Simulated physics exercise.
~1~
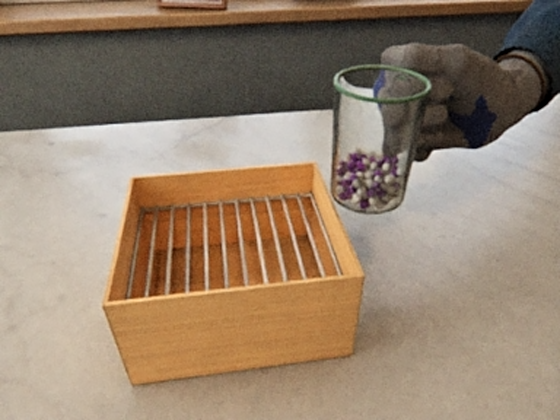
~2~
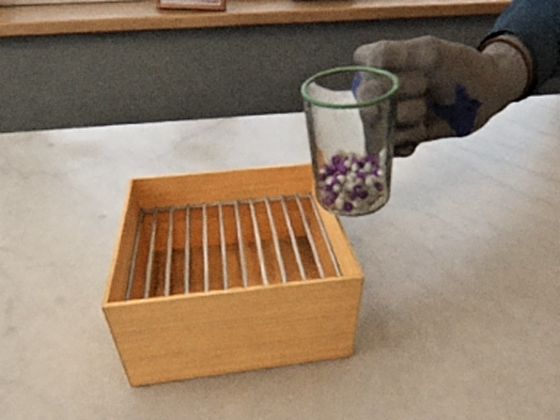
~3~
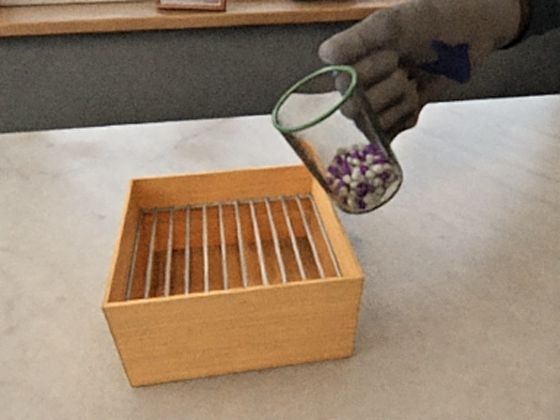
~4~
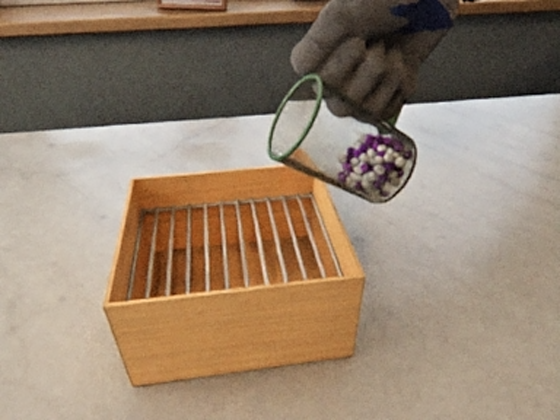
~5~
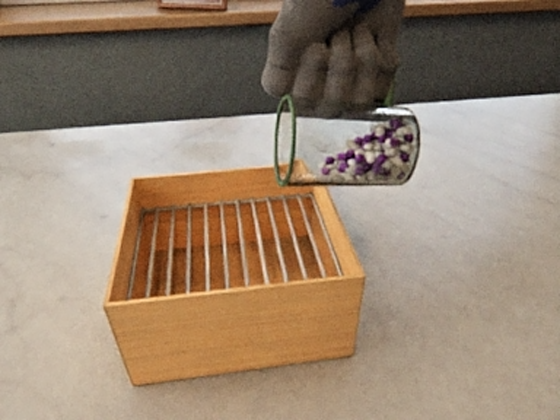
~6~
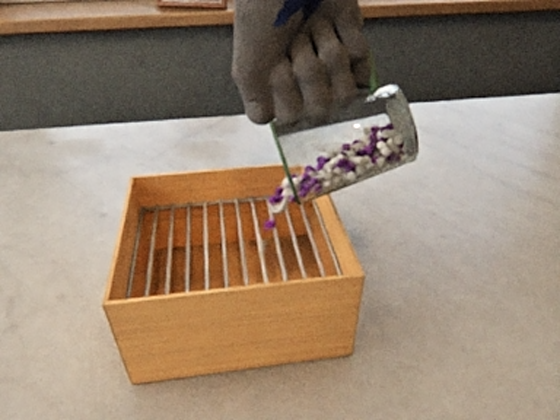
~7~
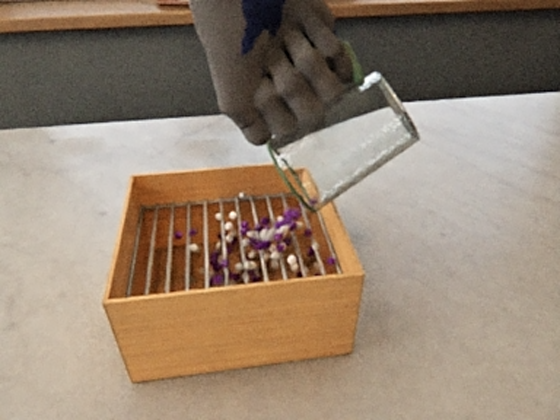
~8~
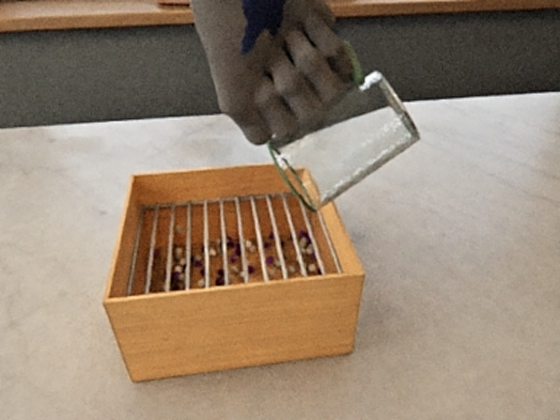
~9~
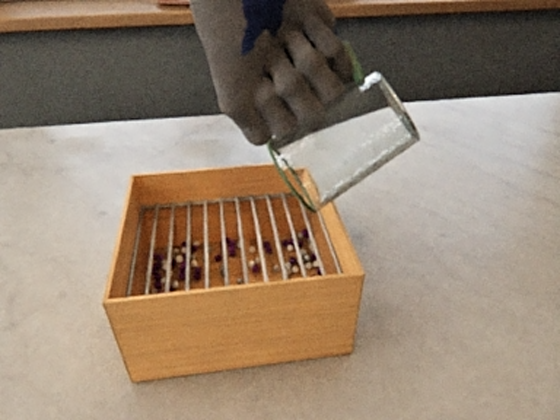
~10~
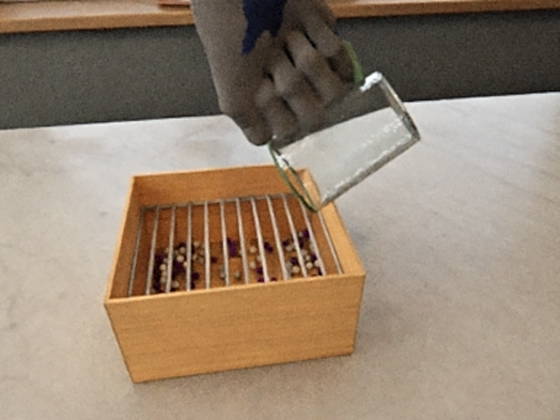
On a pale tabletop, a gloved hand tips white and purple bits through a box's rack.
